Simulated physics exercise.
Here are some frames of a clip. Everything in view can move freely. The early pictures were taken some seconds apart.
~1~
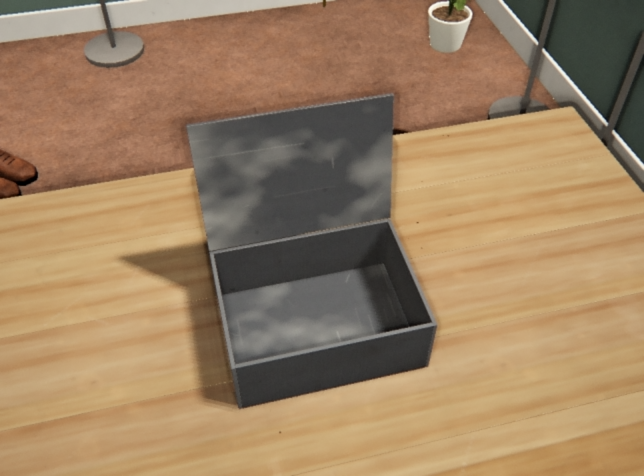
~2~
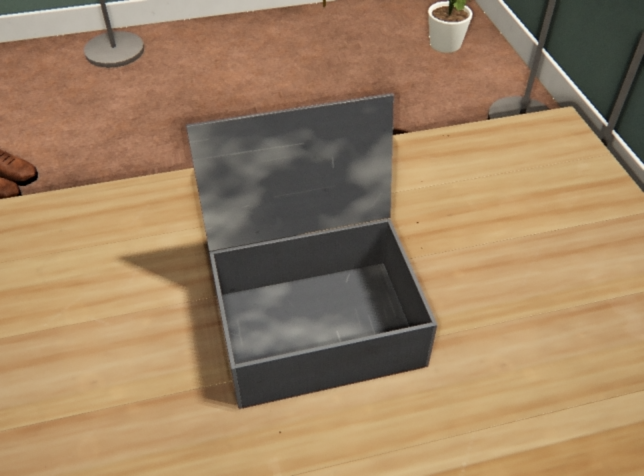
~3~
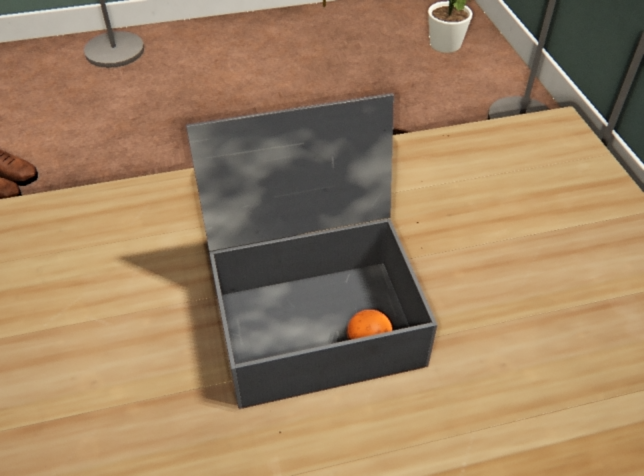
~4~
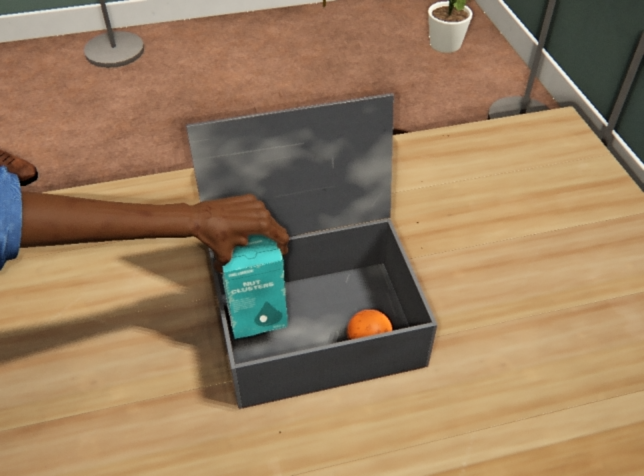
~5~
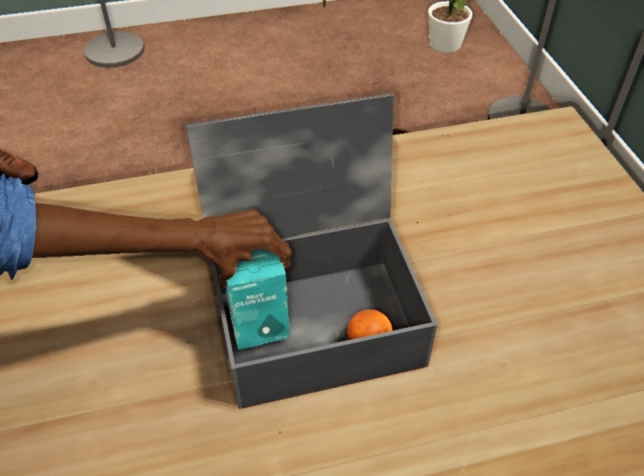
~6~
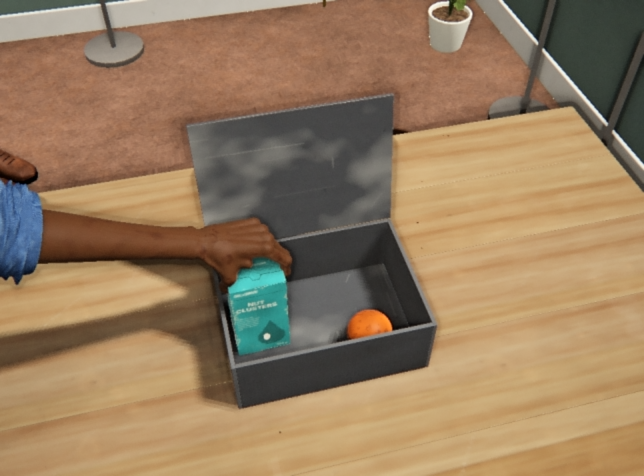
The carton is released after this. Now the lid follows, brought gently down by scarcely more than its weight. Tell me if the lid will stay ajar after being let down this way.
It will stay ajar.
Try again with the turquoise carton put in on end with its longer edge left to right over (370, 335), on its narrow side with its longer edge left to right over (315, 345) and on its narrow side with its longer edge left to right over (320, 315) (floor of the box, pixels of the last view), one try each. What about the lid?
Going through the three tries, the lid hangs open, then settles all the way, then settles all the way.
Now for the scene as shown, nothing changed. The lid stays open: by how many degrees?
Some 35° above the rim.
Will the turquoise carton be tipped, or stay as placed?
Result: The turquoise carton remains as it was set.
Then, 1.20 s on from there, lid starting down.
Then, 1.60 s on from there, lid 57° above the rim.
Then, 2.10 s on from there, lid 37° above the rim.
In the end, lid 34° above the rim; both unmoved. At the end, from the last picture's camera, turquoise carton near (259, 309).
